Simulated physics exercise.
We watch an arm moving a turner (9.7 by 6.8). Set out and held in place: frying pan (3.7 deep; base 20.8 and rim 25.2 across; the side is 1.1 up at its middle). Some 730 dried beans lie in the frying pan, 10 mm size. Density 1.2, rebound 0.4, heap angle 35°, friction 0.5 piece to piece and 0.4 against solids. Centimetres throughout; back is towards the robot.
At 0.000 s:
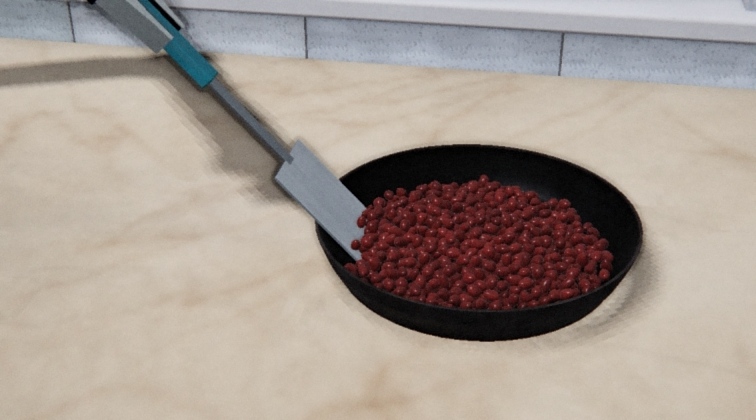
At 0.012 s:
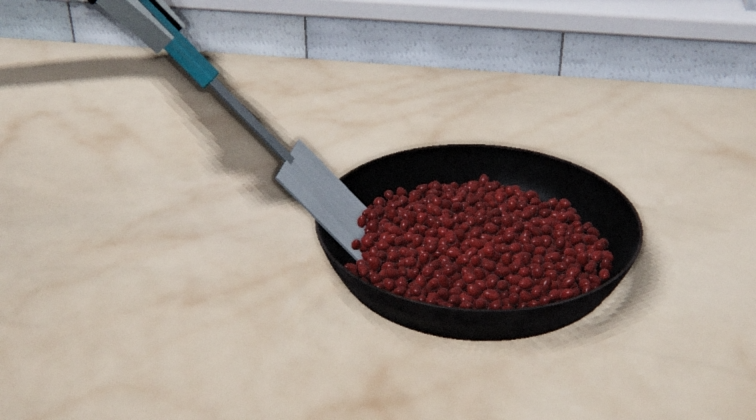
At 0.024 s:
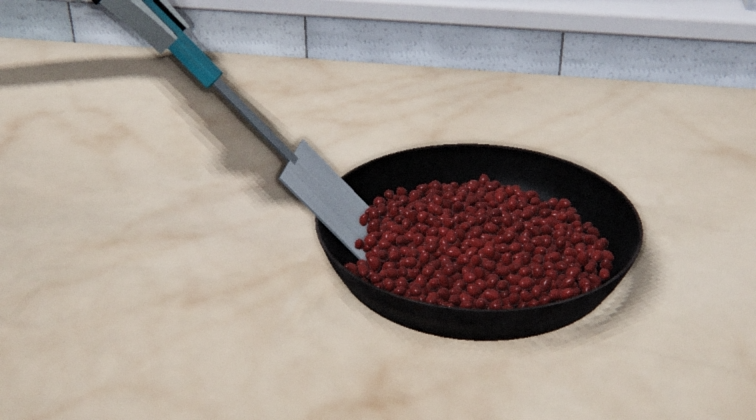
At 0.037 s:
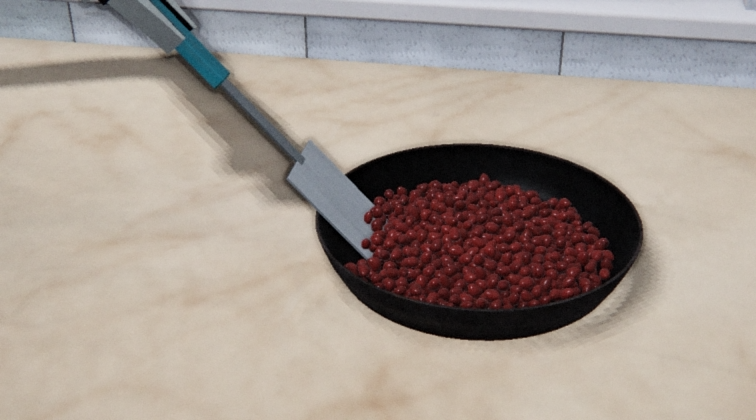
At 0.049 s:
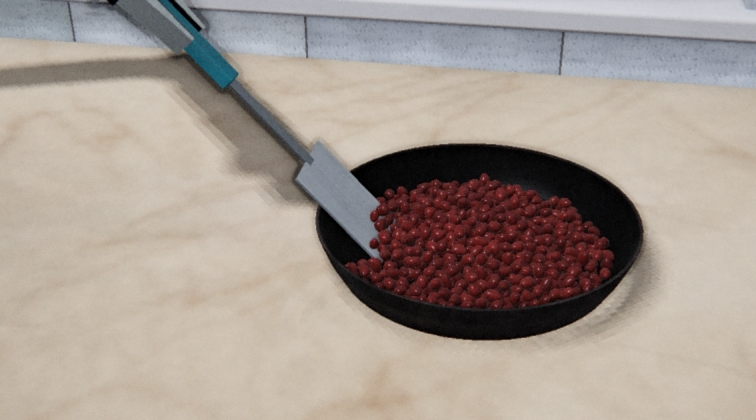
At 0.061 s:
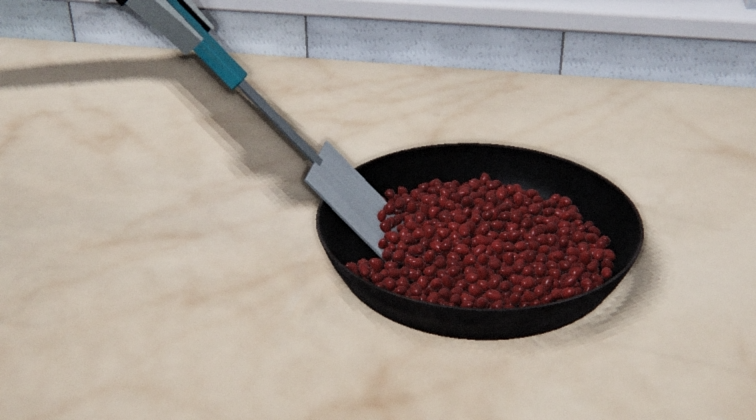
The footage shows a robotic arm holding a turner at the left side of a black frying pan filled with dark red beans. The turner slides slightly to the right, nudging the nearest beans while the pan stays still.
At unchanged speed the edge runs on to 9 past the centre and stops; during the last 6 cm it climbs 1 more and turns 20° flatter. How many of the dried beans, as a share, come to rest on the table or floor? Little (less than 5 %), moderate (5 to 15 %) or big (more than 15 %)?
Answer: Little; less than 5 % of the dried beans finish on the table or floor.
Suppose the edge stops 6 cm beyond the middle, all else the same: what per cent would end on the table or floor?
Then about 0 per cent.
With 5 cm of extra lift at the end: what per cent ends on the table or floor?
About 10 per cent.
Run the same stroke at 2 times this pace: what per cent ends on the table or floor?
Some 15 per cent.
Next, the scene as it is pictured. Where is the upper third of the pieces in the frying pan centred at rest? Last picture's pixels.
At about (588, 232).
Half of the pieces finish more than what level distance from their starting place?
About 3 cm.
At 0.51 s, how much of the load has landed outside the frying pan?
Some 2 per cent.
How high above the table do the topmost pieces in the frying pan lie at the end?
Roughly 6.0 cm.
After 0.16 s, sloping 47°, highest piece 4 above the table; 729 in the frying pan.
After 0.26 s, sloping 40°, highest piece 5 above the table; 729 in the frying pan.
After 0.51 s, sloping 27°, highest piece 6 above the table; 710 in the frying pan, 18 on the table or floor, 1 on the blade or in flight.
After 1.56 s, sloping 27°, highest piece 6 above the table; 709 in the frying pan, 20 on the table or floor.
In the end, 709 in the frying pan, 20 on the table or floor. That is 3 % on the table or floor.
